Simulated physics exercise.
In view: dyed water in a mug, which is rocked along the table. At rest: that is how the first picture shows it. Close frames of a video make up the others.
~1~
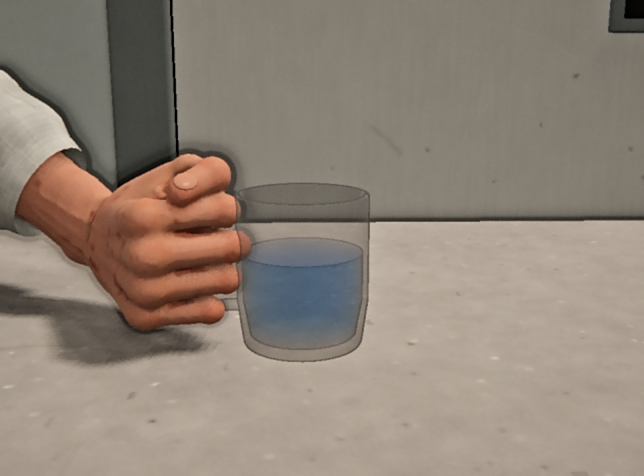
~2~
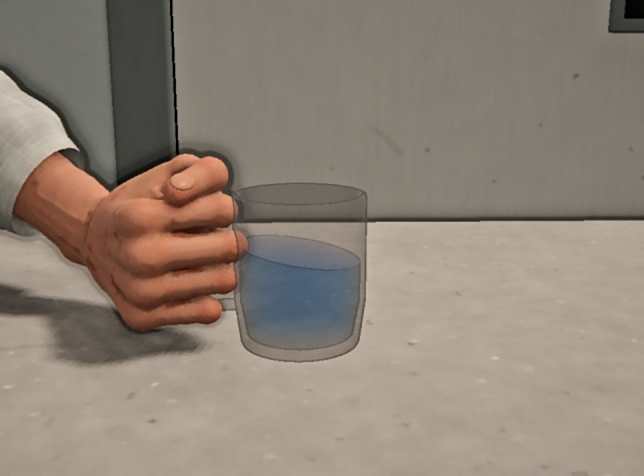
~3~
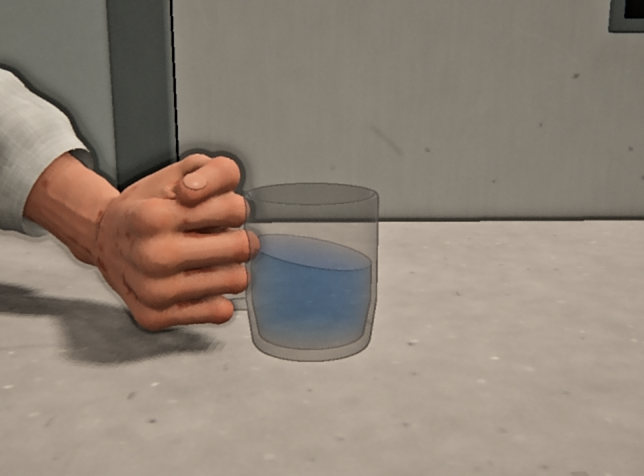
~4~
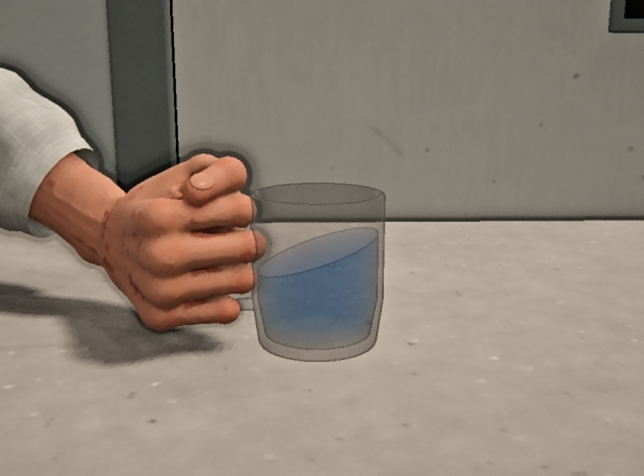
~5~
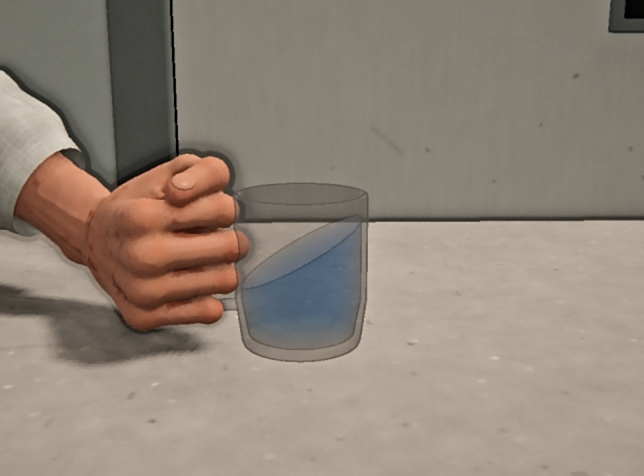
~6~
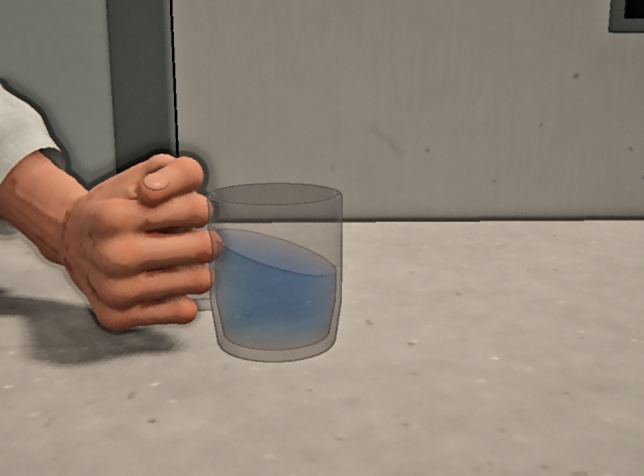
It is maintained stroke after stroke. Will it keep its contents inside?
No, some gets out.
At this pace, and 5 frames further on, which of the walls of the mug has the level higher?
Towards the left portion.
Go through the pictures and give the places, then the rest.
The first picture shows mug (303, 262) about half full; at rest.
The second picture shows mug about half full, surface at (299, 252); surface clearly higher on the left.
The third picture shows mug (311, 262) about half full; surface clearly higher on the left.
The fourth picture shows mug about half full, surface at (318, 252); surface much higher on the right.
The fifth picture shows mug (301, 262) about half full; surface much higher on the right.
The sixth picture shows mug about half full, surface at (275, 252); surface much higher on the left.
Soon after, the highest wave so far goes over the rim.
In the end, the highest wave so far goes over the rim; some is on the top.
